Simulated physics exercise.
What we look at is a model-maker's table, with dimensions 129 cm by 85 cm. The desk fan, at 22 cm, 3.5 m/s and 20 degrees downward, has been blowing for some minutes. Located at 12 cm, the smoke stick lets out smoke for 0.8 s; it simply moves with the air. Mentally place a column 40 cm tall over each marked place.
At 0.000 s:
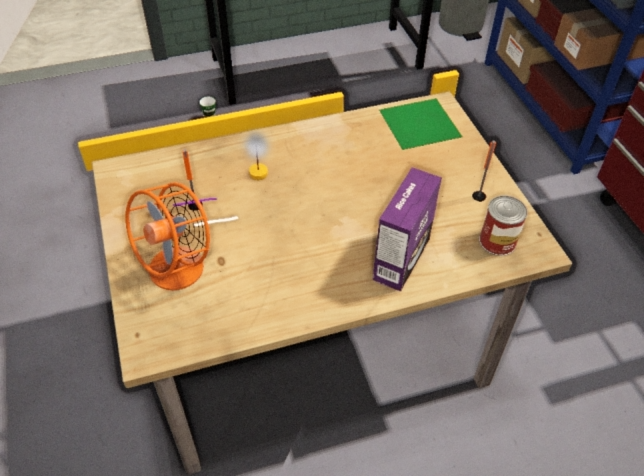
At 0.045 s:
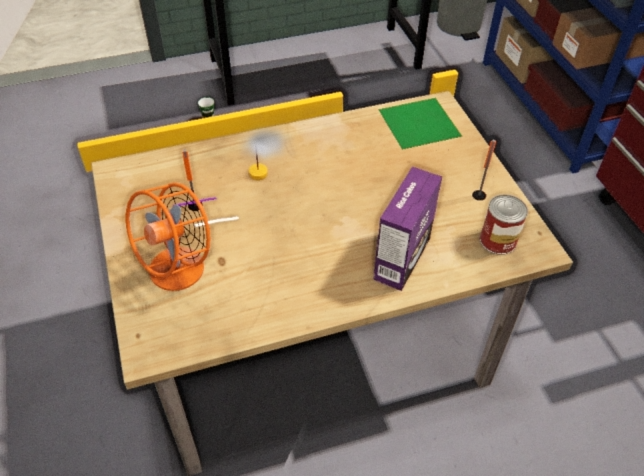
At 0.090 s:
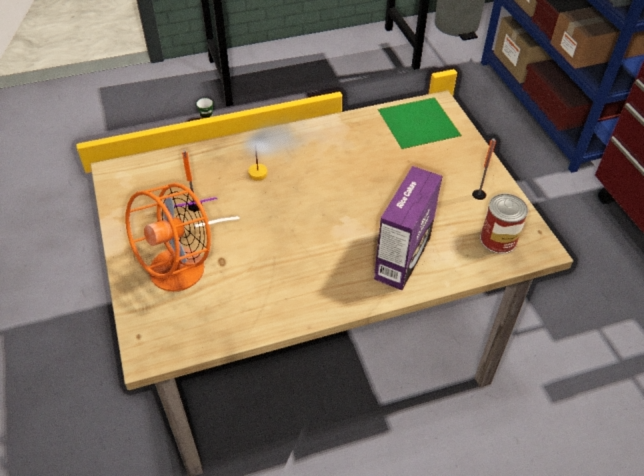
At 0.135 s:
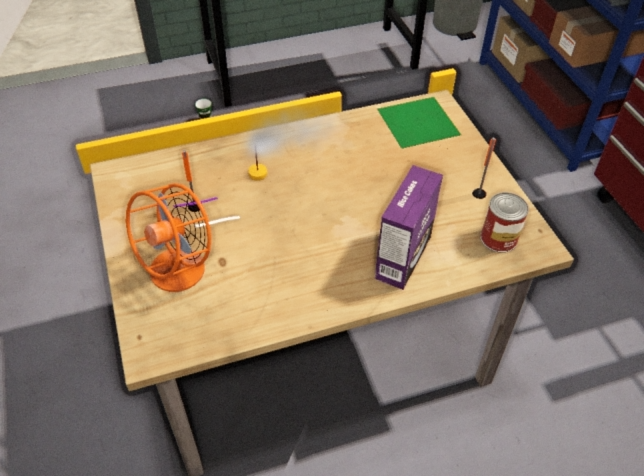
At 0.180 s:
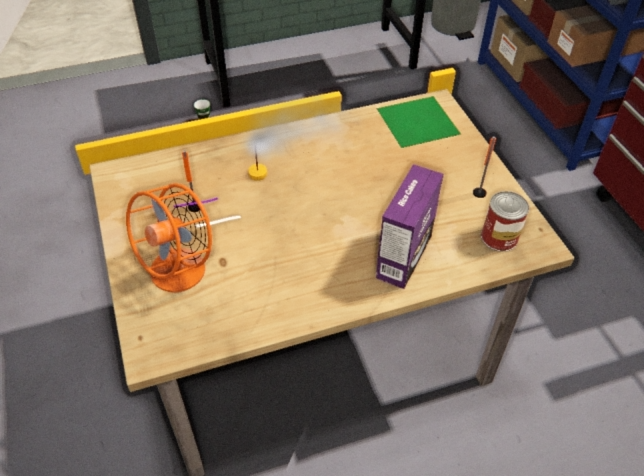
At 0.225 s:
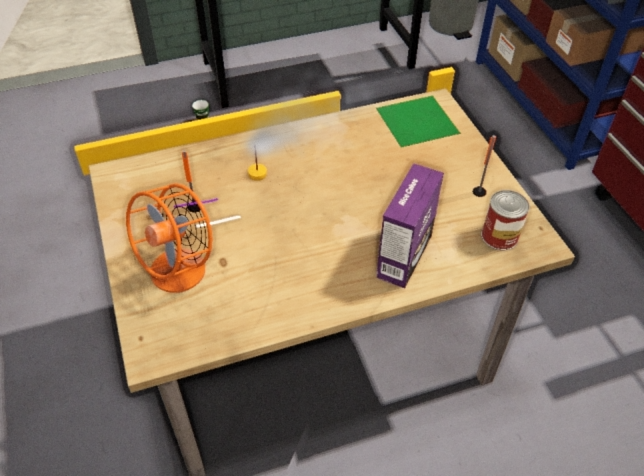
Pale smoke rising from a small yellow-based stick, then stretching rightward across the back of a wooden table with an orange fan.
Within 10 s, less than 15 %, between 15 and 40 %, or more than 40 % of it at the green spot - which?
At the green spot: From 15 to 40 %.
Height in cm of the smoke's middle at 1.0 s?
Its middle sits roughly 32 cm above the surface.
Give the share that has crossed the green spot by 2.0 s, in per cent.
Share: Around 25 percent.
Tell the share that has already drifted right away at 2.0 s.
60 %.
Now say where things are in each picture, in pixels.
The smoke is thickest near (256, 145), the smoke stick stands at (257, 151) and the desk fan is at (167, 229), in the first picture.
The smoke is thickest near (263, 144) and the green spot is centred on (420, 123), in the second picture.
The smoke is thickest near (269, 141) and reaches out to (294, 136), a ribbon ends at (486, 167) and a ribbon ends at (190, 181), in the third picture.
The smoke is thickest near (275, 137) and reaches out to (314, 120), the top of a carton is at (413, 195) and the top of a tin is at (509, 206), in the fourth picture.
The smoke is thickest near (278, 132) and reaches out to (334, 110), in the fifth picture.
The smoke is thickest near (284, 124) and reaches out to (361, 100), a ribbon ends at (486, 164) and a ribbon ends at (189, 182), in the sixth picture.
By 1.0 s we count, 11 % has passed over the green spot, with 81 % still about or yet to come, and the middle of the rest is near (376, 19).
By 2.0 s we count, 24 % has passed over the green spot, with 35 % still about or yet to come.
By 4.0 s we count, 26 % has passed over the green spot, with 1 % still about or yet to come.
By 10.0 s we count, 26 % has passed over the green spot, with 0 % still about or yet to come.
